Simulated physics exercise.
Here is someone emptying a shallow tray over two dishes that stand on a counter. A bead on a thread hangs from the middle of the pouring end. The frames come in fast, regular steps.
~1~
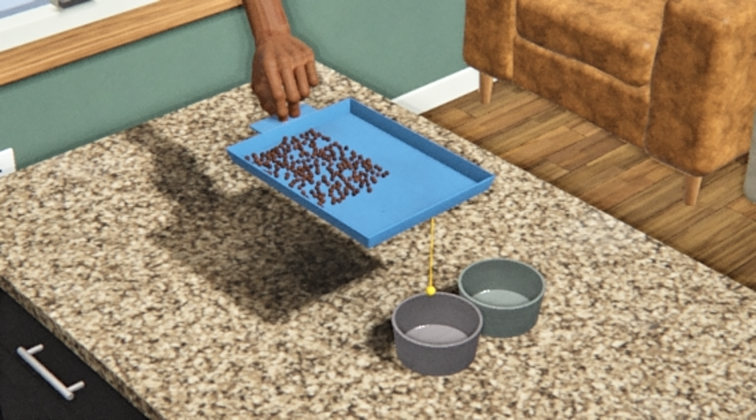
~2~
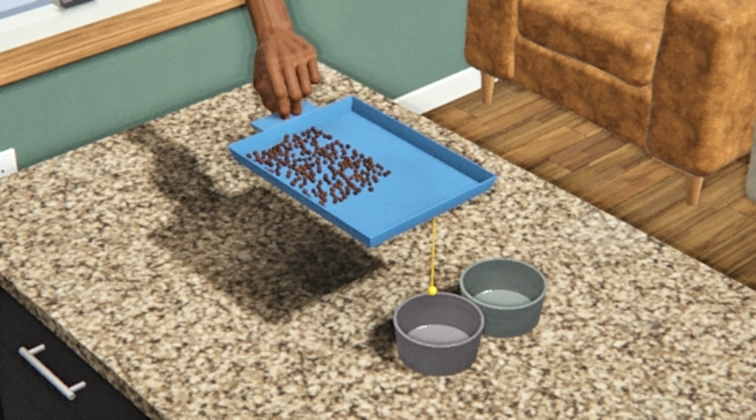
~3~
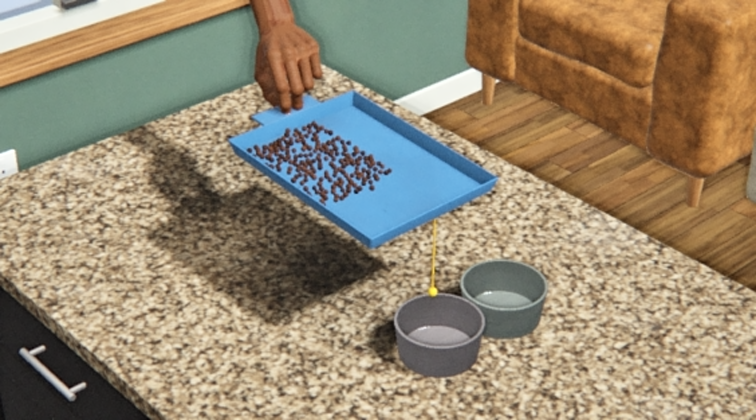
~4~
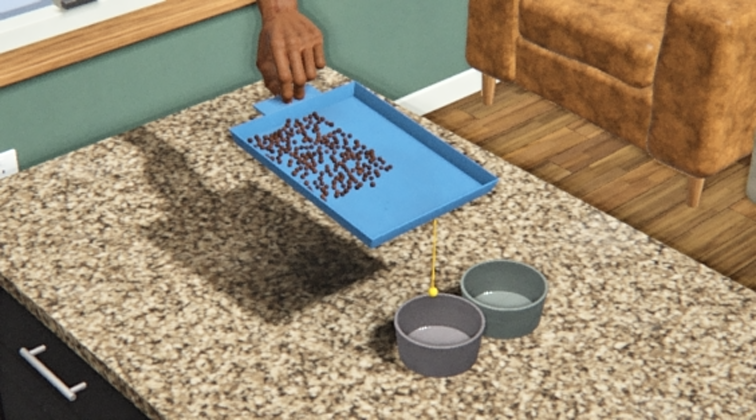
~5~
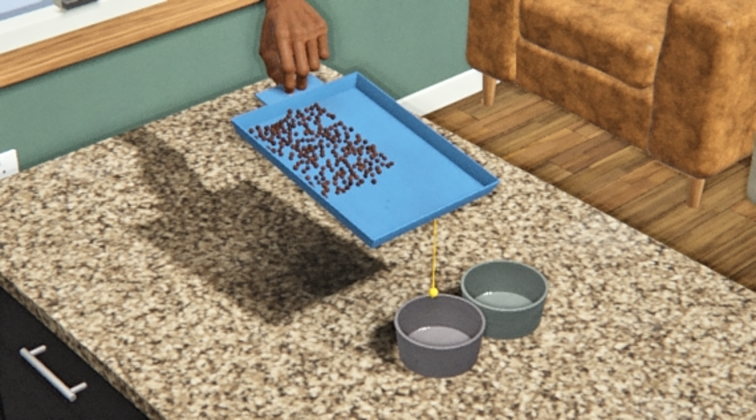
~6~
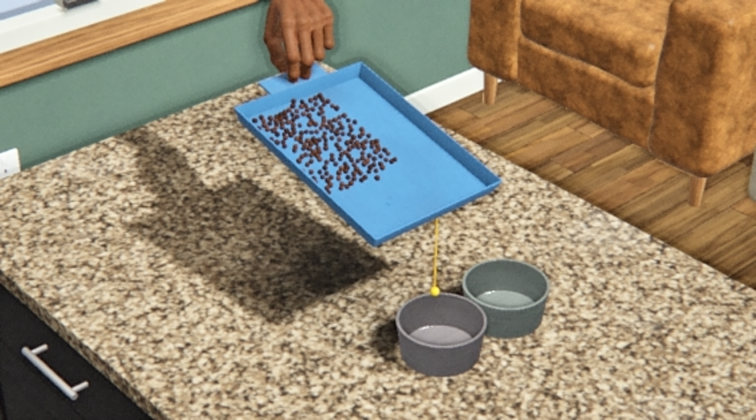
A hand slowly raised the back end of a blue tray of small brown berries, tilting it slightly toward two empty gray dishes on a speckled counter, while the berries stayed bunched near the hand.
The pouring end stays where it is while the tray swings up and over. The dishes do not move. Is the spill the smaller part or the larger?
Caught overall: Over half.
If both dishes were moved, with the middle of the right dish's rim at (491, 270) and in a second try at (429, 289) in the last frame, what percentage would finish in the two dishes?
About 30 and 0 per cent.
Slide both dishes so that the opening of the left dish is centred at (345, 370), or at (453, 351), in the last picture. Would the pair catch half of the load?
In turn: Less than half; above a half.
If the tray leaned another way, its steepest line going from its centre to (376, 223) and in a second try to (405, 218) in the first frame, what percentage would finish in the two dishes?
About 0 and 40 per cent.
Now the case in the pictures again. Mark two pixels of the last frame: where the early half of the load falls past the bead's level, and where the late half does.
Around (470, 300) and then (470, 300).
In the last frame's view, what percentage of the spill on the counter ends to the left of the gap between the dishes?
Near 50 %.
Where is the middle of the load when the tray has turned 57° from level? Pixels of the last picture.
At about (434, 211).
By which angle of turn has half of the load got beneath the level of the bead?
At about 100°.
Soon after the last picture, tray tipped steeply; nearly all on the tray; a stray few in the left dish; a stray few in the right dish; a stray few outside both; a stray few in the air.
A little later, tray tipped right over; about two thirds on the tray; a small part in the left dish; a small part in the right dish; a stray few outside both; about a quarter in the air.
Later still, tray tipped past a quarter turn; about half in the left dish; about a third in the right dish; a small part outside both.
At rest, tray tipped past a quarter turn; about half in the left dish; about a third in the right dish; a small part outside both.
